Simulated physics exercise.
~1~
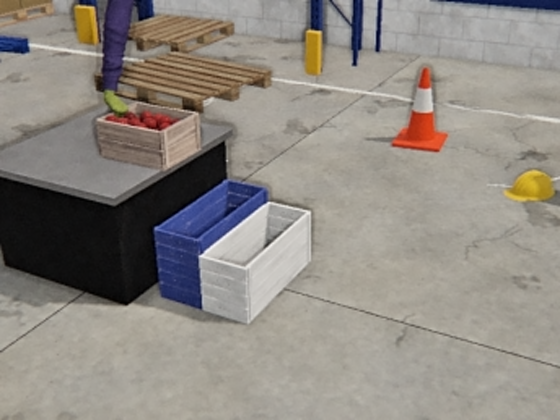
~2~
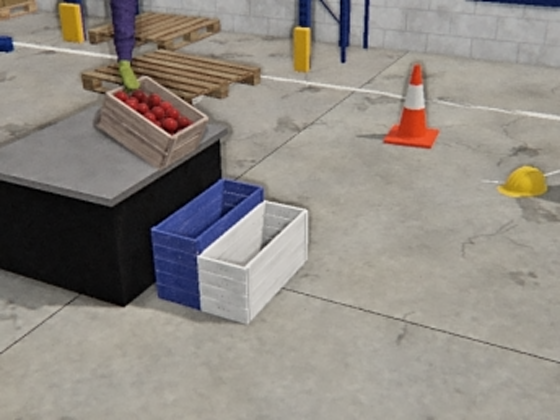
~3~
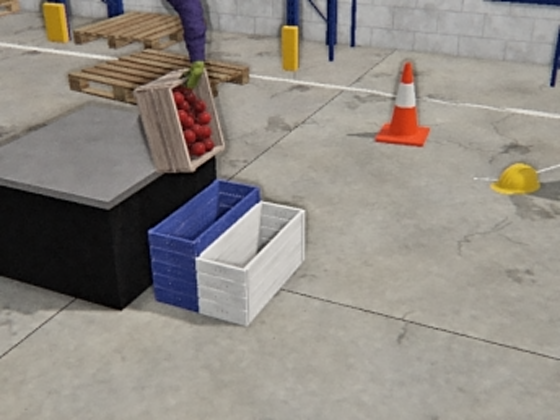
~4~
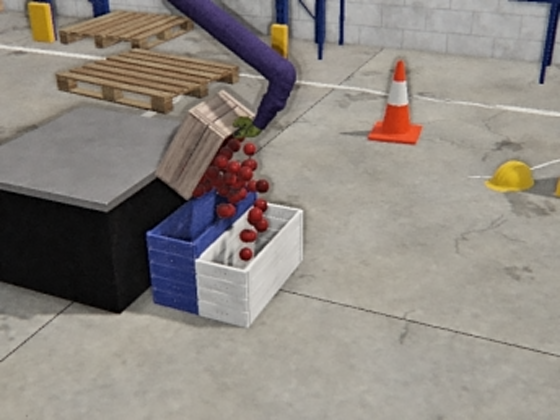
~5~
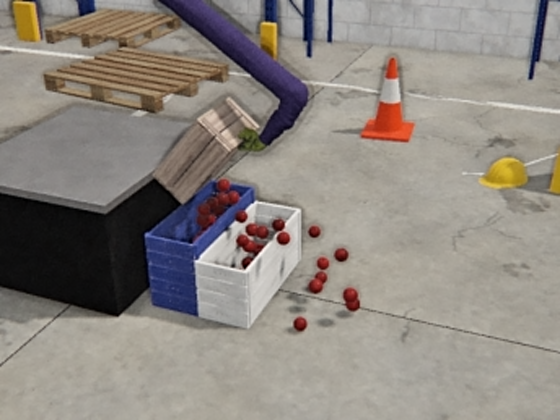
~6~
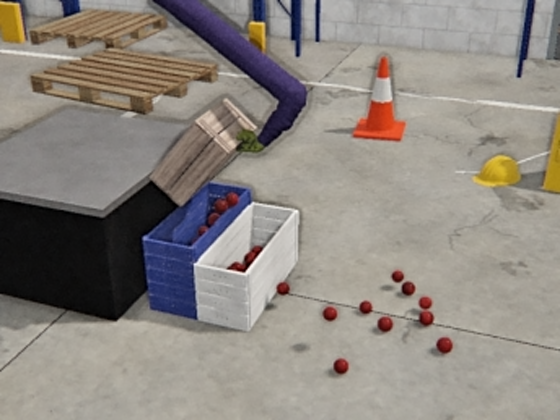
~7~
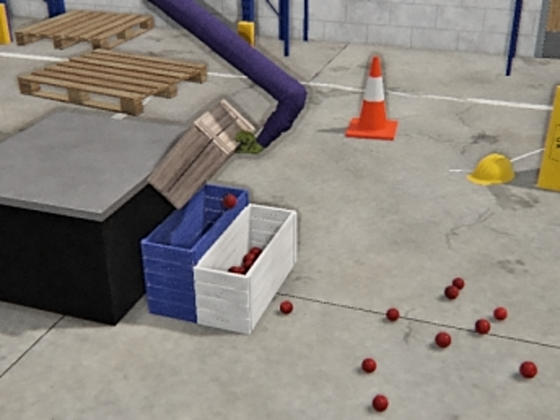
A purple robotic arm with a green gripper holds a wooden crate of red apples on a grey-topped black bench in a warehouse, seen from above as the view drifts slightly sideways. A blue bin and a white box stand empty beside the bench, with pallets behind and an orange cone and yellow helmet to the right. The arm lifts and tips the crate rightward over the bench edge until the apples tumble out. They drop into both containers, while several bounce and roll across the concrete. The crate stays tilted, with apples in both containers and others scattered on the floor at the right.
